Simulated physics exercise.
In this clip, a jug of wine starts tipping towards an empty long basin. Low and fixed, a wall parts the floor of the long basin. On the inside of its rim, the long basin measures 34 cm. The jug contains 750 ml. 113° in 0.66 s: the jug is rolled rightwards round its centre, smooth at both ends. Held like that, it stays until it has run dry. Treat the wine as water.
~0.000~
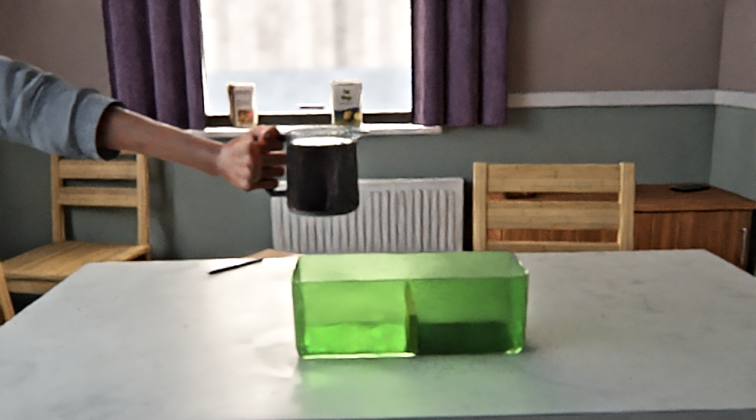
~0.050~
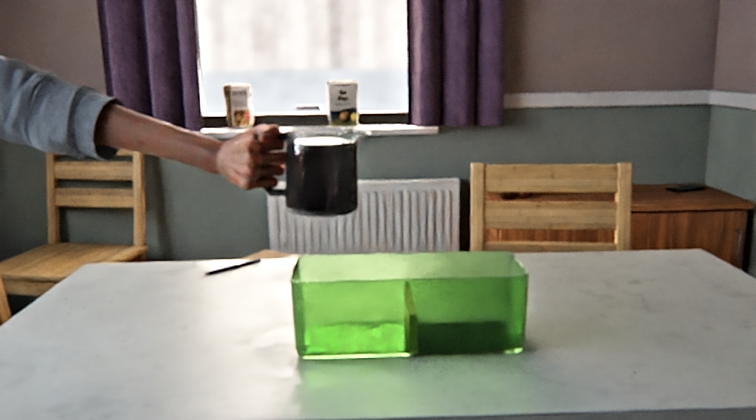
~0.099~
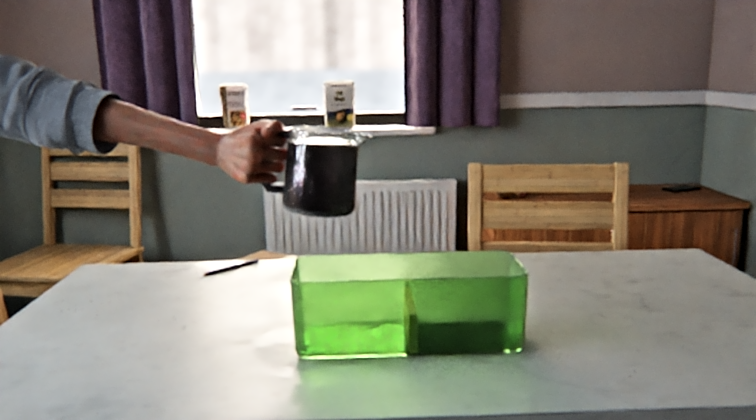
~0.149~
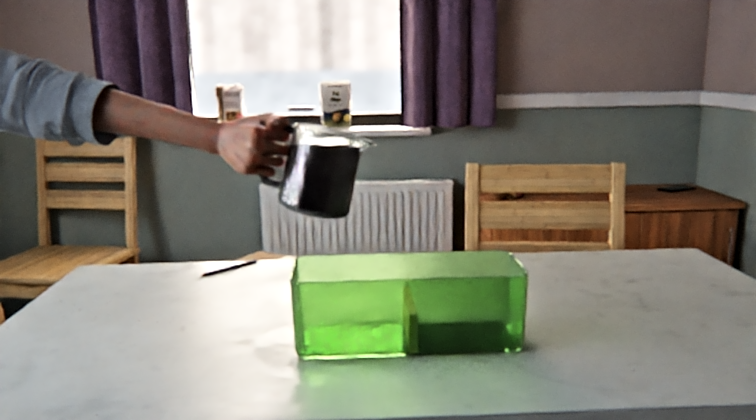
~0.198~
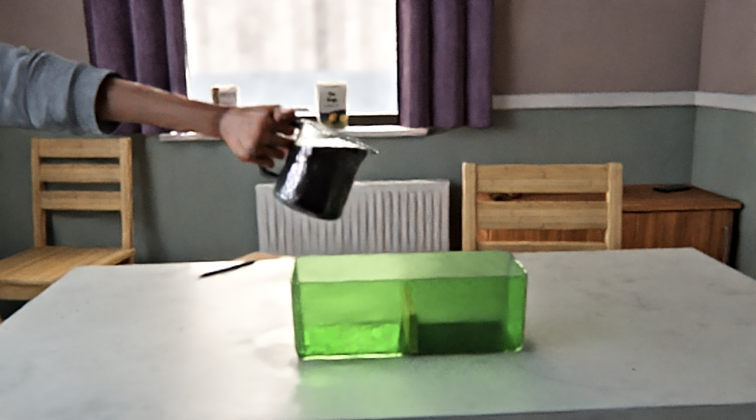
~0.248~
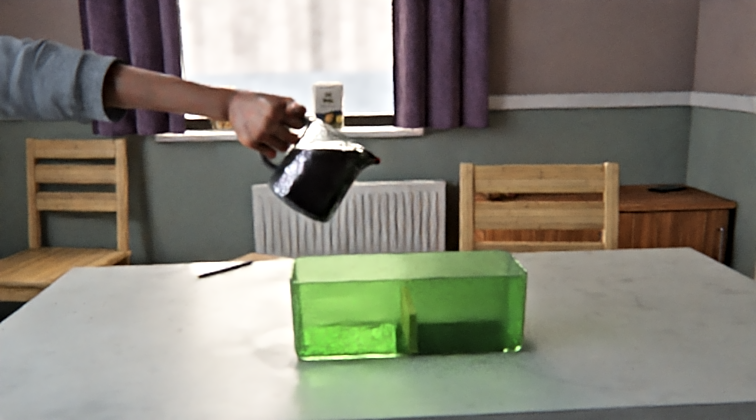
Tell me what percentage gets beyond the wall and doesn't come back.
Around 45 % gets beyond the wall and stays.
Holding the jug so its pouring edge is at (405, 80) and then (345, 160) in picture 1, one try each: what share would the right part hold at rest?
Respectively about 90 and 5 percent.
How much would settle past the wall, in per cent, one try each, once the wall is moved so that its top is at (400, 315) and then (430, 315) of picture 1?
I'd put it at about 70 per cent for the first and about 15 per cent for the second.
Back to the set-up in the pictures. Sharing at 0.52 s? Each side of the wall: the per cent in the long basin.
About 2 % left, 16 % right.
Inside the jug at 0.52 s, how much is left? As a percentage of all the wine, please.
Close to 56 in a hundred.
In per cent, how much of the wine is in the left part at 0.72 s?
About 34 percent.
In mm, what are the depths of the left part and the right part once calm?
Depths: Left near 20 mm, right near 18 mm.
After 0.52 s the tilt is 101° and 55 per cent is still to pour, 2 is left of the wall and 16 right of it.
After 0.72 s the tilt is 113° and 12 per cent is still to pour, 34 is left of the wall and 41 right of it.
After 0.93 s the tilt is 113° and 1 per cent is still to pour, 51 is left of the wall and 45 right of it.
After 1.16 s the tilt is 113° and 0 per cent is still to pour, 54 is left of the wall and 45 right of it.
In the end 54 per cent lies left of the wall, 45 right of it and 1 outside.
